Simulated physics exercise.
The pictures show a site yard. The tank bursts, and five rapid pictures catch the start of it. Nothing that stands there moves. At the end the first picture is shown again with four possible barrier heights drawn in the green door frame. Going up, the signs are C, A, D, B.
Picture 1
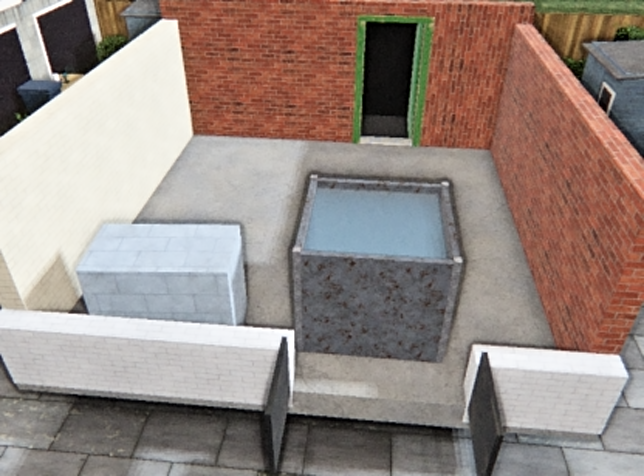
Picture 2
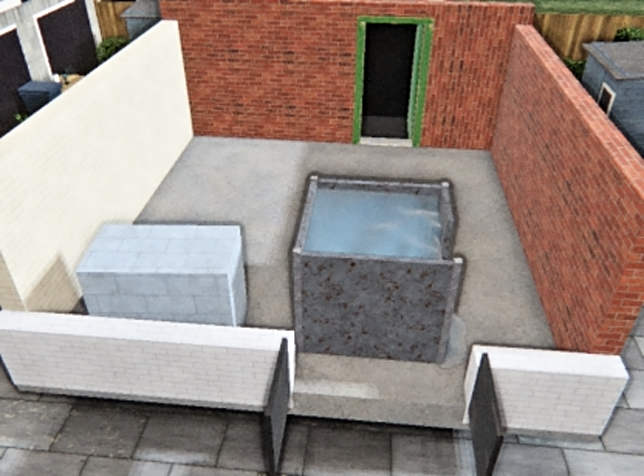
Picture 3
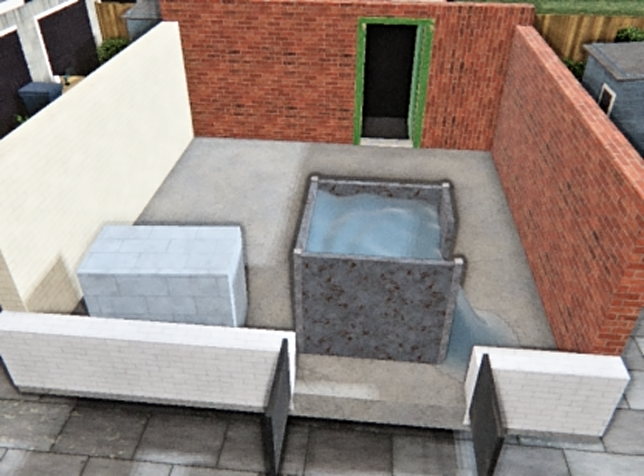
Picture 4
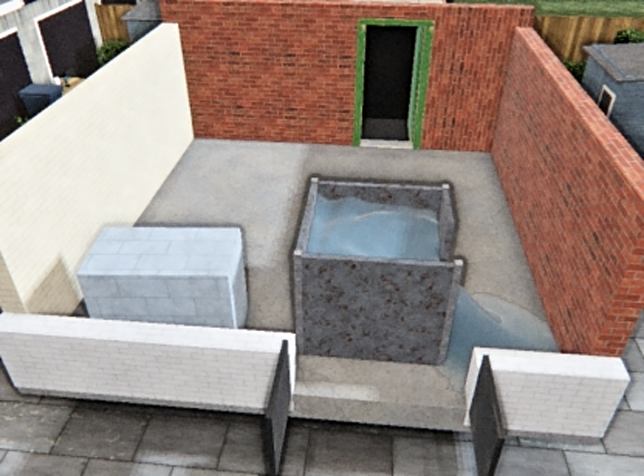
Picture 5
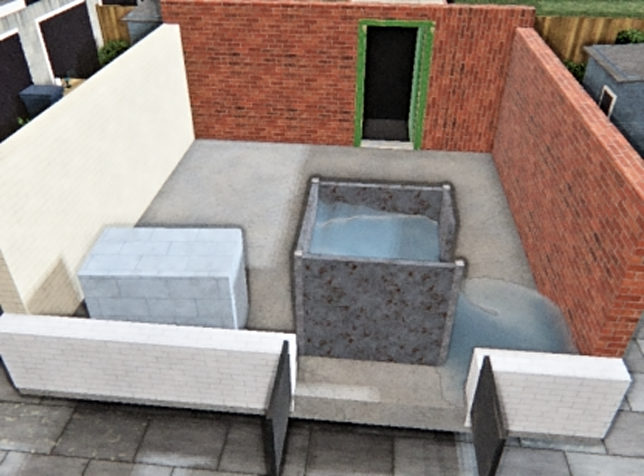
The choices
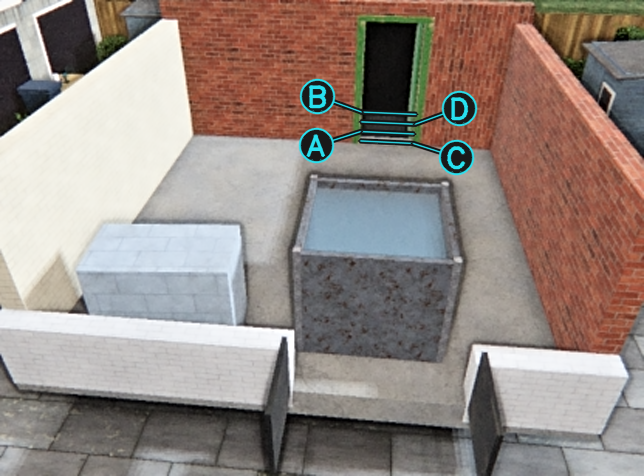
In a walled yard with a green doorway, water in a dark square tank began to ripple and sink, while a puddle emerged beside it and spread right toward the brick wall.
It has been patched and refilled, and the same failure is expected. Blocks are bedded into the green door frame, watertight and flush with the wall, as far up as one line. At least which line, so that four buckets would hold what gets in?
The answer is height A.
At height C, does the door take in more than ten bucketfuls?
Yes, clearly.
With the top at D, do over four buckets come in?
No, not at all.
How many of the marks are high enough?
Three of the four.
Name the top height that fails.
C it is.
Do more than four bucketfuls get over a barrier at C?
Yes, it does.
On the marked copy, A at (387, 132); B at (388, 113); C at (386, 142); D at (388, 123); from the bottom up C, A, D, B.
For height A, a splash gets over, under a bucket.
For height B, nothing gets over.
For height C, some 20 bucketfuls get in.
For height D, nothing gets over.
